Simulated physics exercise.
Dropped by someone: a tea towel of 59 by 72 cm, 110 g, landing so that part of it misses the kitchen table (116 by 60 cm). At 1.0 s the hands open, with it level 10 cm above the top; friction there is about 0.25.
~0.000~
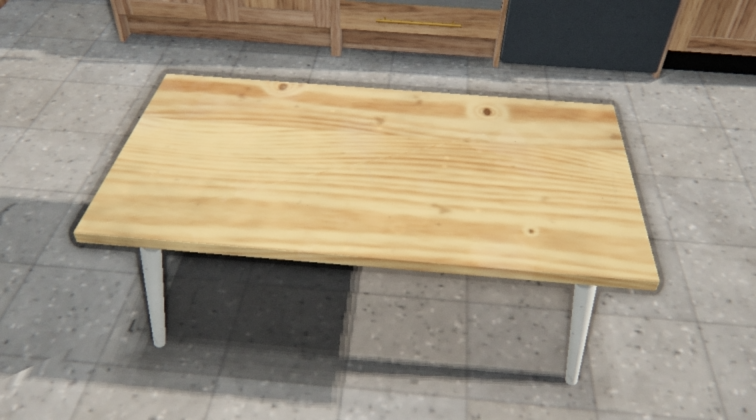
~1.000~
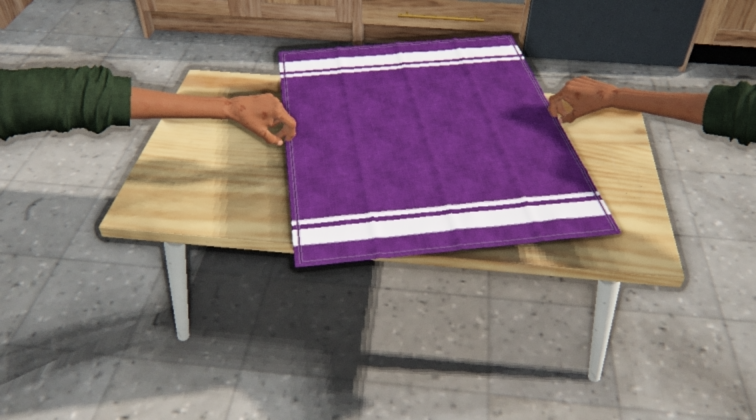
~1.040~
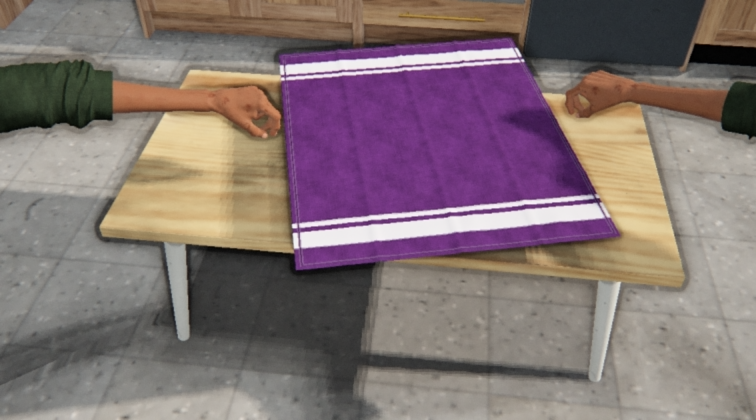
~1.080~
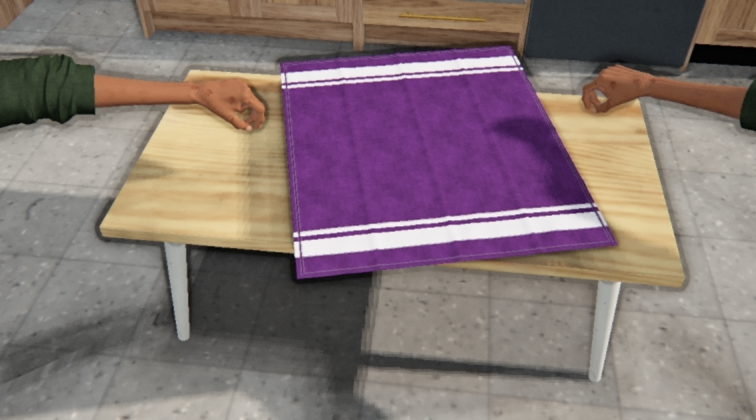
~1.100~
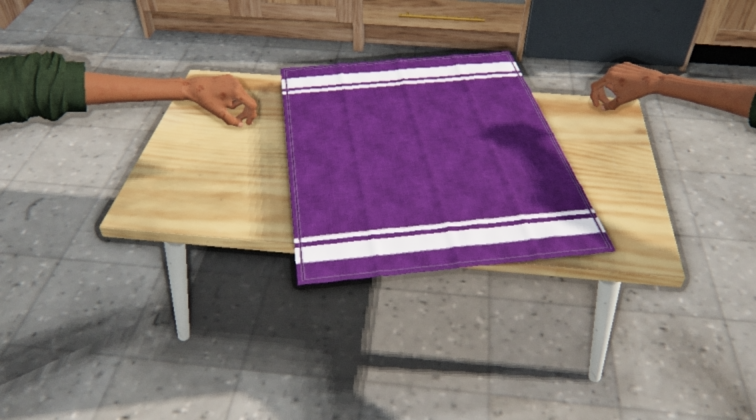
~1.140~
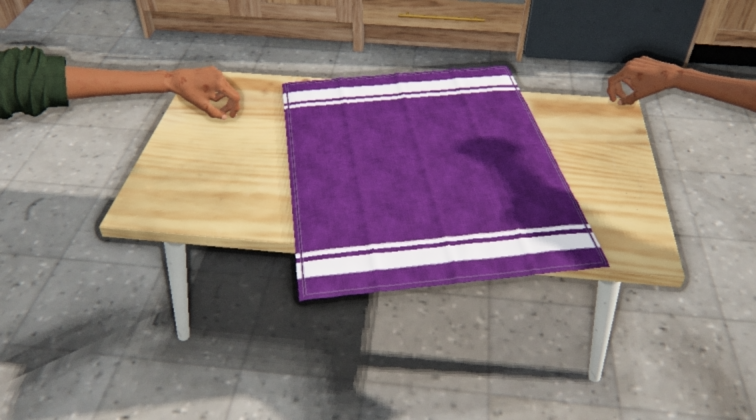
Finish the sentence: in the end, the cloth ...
The cloth stays on the top.
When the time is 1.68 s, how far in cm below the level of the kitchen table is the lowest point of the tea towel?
Depth under surface at that time: Approx. 12 centimetres.
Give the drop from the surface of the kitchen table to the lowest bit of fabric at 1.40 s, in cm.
12 cm.
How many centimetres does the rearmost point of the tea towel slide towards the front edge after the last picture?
8 cm.
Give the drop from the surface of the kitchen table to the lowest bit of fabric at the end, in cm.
14 cm, roughly.
At 1.4 s, 80 % of the tea towel is still over the top.
At 1.7 s, 80 % of the tea towel is still over the top.
At 1.9 s, 80 % of the tea towel is still over the top.
At 2.2 s, 80 % of the tea towel is still over the top.
At 4.4 s, 80 % of the tea towel is still over the top.
